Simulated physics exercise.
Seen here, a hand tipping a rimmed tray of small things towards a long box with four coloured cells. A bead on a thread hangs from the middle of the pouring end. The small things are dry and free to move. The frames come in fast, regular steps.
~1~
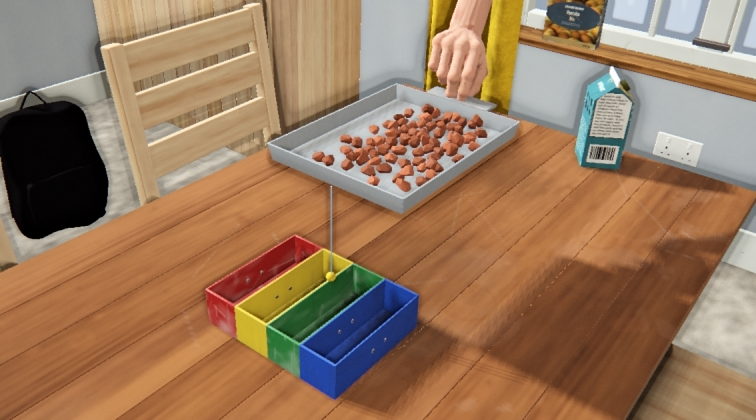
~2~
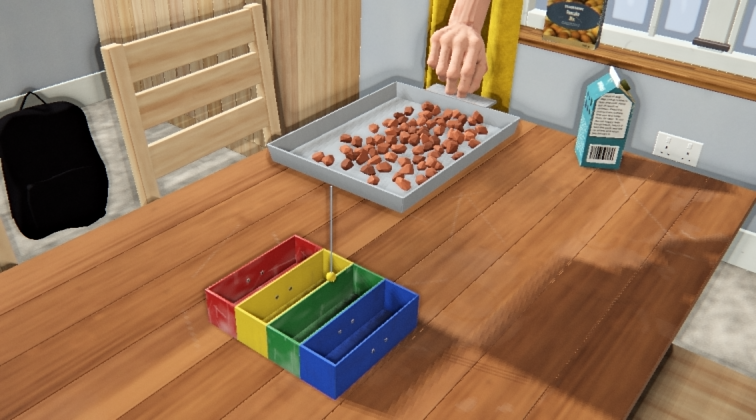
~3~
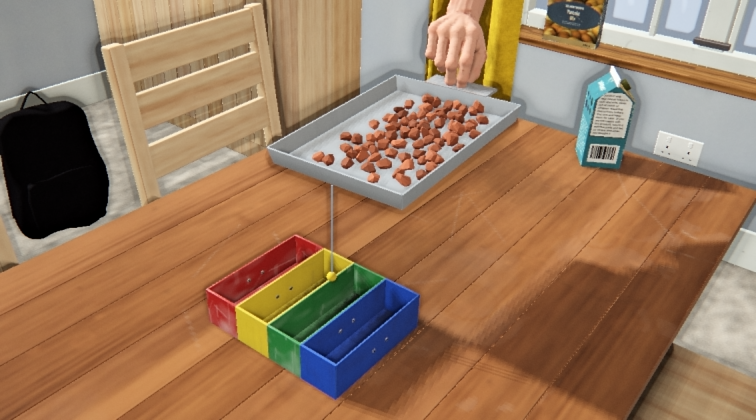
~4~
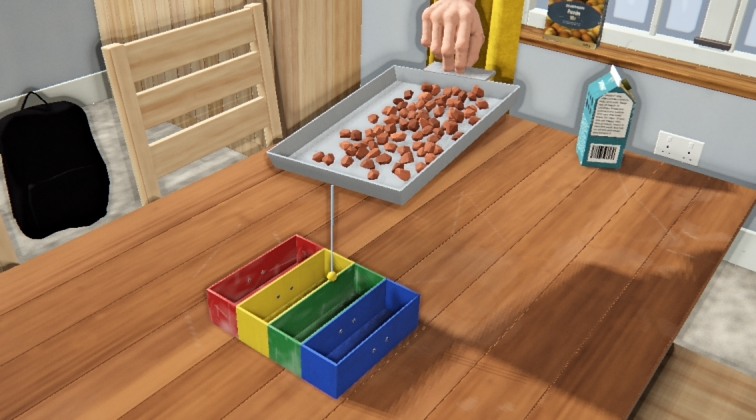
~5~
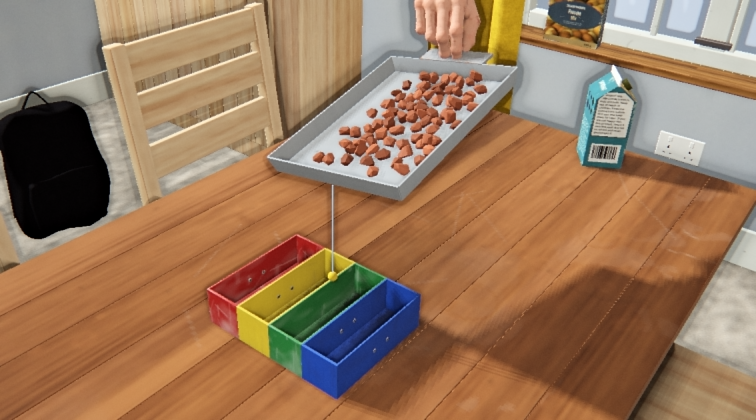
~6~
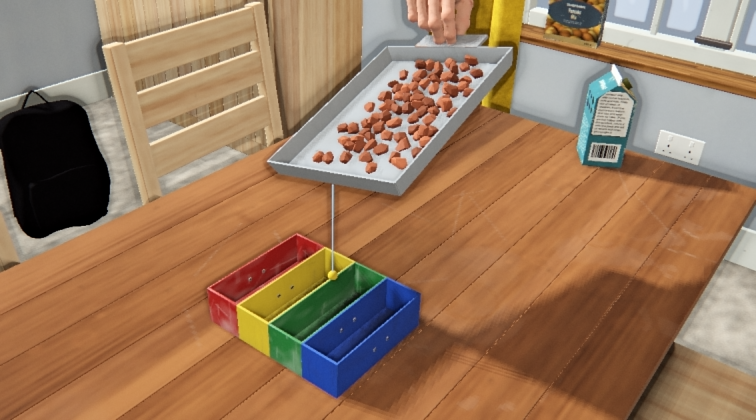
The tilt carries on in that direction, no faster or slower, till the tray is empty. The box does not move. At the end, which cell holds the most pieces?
Fullest: The red cell.
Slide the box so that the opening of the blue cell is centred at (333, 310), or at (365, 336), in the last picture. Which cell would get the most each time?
In turn: The yellow one; the red one.
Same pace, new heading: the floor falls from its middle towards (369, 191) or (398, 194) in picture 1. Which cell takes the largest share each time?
In turn: The blue one; that blue cell.
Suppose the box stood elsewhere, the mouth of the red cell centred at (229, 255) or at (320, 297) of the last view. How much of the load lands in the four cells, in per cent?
About 100 and 0 per cent.
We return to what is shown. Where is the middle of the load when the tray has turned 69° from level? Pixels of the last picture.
Roughly at (303, 156).
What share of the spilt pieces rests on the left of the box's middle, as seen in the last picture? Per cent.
Some 100 per cent.
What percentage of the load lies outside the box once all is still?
Close to 20 per cent.
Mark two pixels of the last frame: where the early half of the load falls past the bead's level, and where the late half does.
The first part at (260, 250); the rest at (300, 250).
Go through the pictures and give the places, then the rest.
Corners of the pouring end near (273, 143) and (402, 196), level; middle of the load near (415, 142), bits of crushed brick; bead on its thread near (331, 277); red cell near (222, 311); yellow cell near (252, 329); green cell near (284, 348); blue cell near (318, 369), in the first frame.
Corners of the pouring end near (272, 144) and (402, 195), level; middle of the load near (415, 140), in the second frame.
Corners of the pouring end near (272, 147) and (401, 192), tipped barely, lowest at the left corner; middle of the load near (415, 134), in the third frame.
Corners of the pouring end near (271, 151) and (399, 188), tipped a little, lowest at the left corner; middle of the load near (414, 125), in the fourth frame.
Corners of the pouring end near (272, 156) and (397, 184), tipped clearly, lowest at the left corner; middle of the load near (412, 117), in the fifth frame.
Corners of the pouring end near (272, 159) and (394, 180), tipped clearly, lowest at the left corner; middle of the load near (408, 108); red cell near (224, 310); yellow cell near (254, 328); green cell near (286, 347); blue cell near (320, 367), in the sixth frame.
Shortly afterwards, tray tipped steeply; all but a few on the tray; a little falling or outside the box.
Next, tray tipped past a quarter turn; a little on the tray; near a third in the red cell; a little in the yellow cell; only a few in the green cell; near a third falling or outside the box.
Some moments later, tray tipped past a quarter turn; near two thirds in the red cell; near a quarter in the yellow cell; only a few in the green cell; near a quarter falling or outside the box.
In the end, tray tipped past a quarter turn; near two thirds in the red cell; near a quarter in the yellow cell; only a few in the green cell; none at all in the blue cell; near a quarter outside the box.
